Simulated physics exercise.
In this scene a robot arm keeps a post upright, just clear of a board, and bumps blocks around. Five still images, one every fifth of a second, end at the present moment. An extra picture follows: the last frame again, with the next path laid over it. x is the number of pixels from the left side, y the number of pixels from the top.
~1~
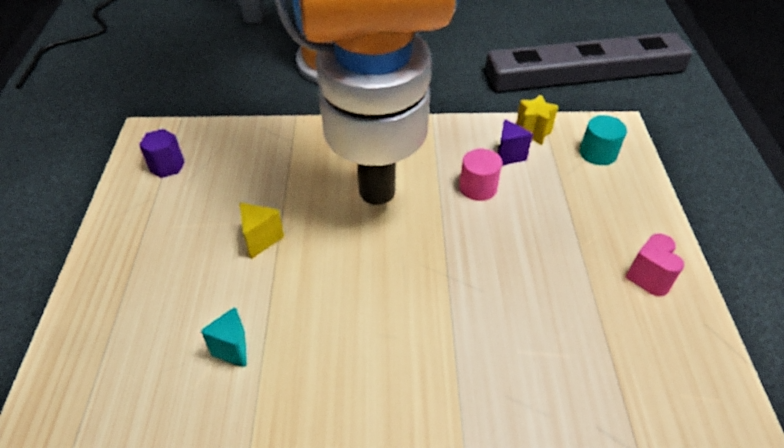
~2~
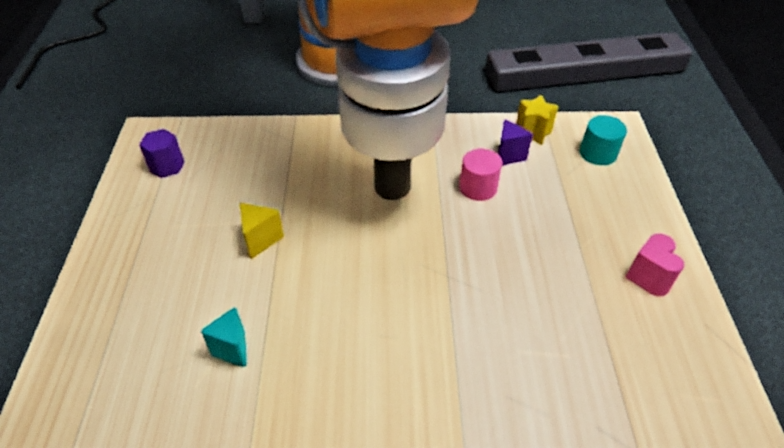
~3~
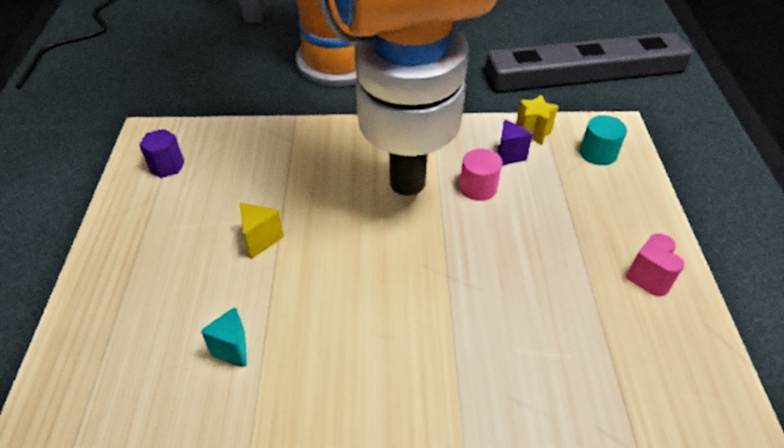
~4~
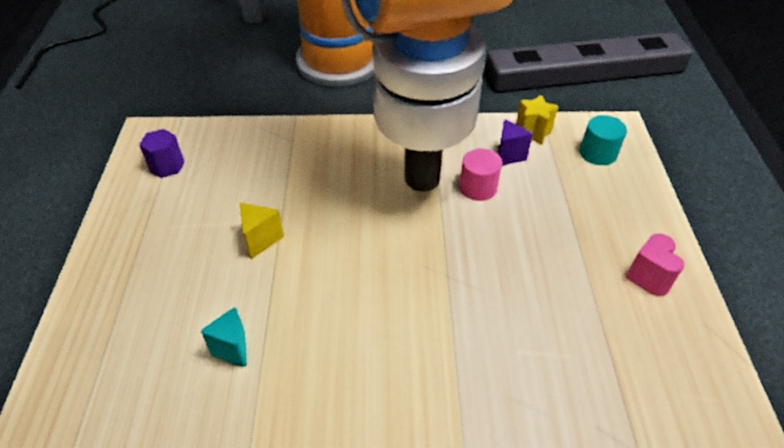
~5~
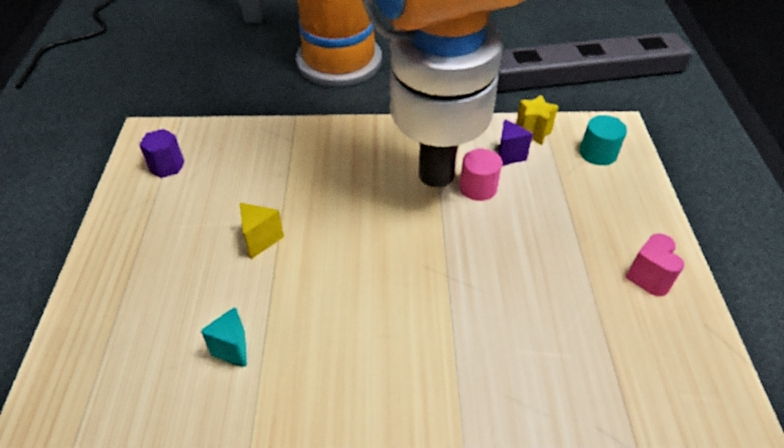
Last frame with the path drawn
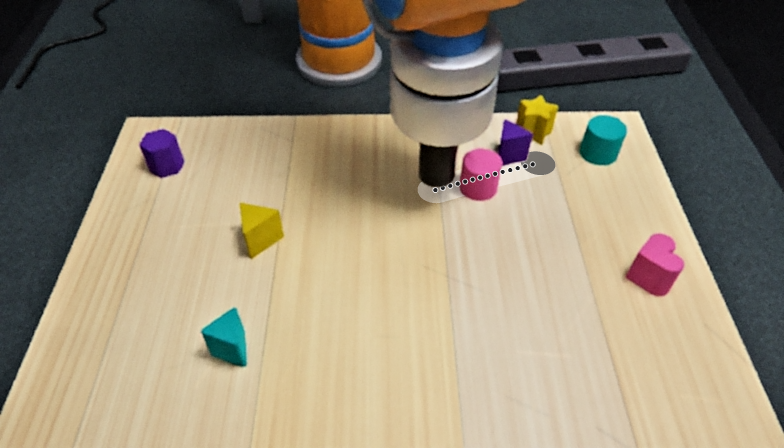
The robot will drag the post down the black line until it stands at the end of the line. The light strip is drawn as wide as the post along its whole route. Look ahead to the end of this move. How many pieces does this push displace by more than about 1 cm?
My guess is at least three.
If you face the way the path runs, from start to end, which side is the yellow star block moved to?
It goes left.
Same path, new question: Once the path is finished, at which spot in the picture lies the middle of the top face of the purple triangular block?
I'd say the purple triangular block ends with its top centre at (539, 116).
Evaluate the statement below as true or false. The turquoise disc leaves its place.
Answer: False.
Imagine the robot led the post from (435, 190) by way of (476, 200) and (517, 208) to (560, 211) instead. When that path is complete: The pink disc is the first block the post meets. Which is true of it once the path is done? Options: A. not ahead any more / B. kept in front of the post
It's A.
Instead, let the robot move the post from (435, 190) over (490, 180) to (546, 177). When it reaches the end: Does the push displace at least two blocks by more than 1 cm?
No
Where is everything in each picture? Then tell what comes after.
Lower end of the post (377, 193), tops of blocks, pink disc (483, 161), purple triangular block (513, 130), yellow star block (539, 106), turquoise disc (608, 126), in the first frame.
Post (393, 189), blocks as before, in the second frame.
Post (408, 184), blocks as before, in the third frame.
Post (422, 180), blocks as before, in the fourth frame.
Post (436, 176), pink disc (483, 161), purple triangular block (513, 130), yellow star block (539, 106), turquoise disc (608, 126), in the fifth frame.
The drawn path runs in a line from (435, 190) to (538, 163).
The first path, step by step. One third of the way, post (473, 166); pink disc (512, 159).
Two thirds of the way, post (508, 157); pink disc (543, 161); purple triangular block (523, 123), turned 25° anticlockwise.
At the end, post (541, 149); pink disc (558, 162); purple triangular block (539, 116), turned 80° anticlockwise; yellow star block (539, 98), turned 20° anticlockwise; turquoise disc not moved.
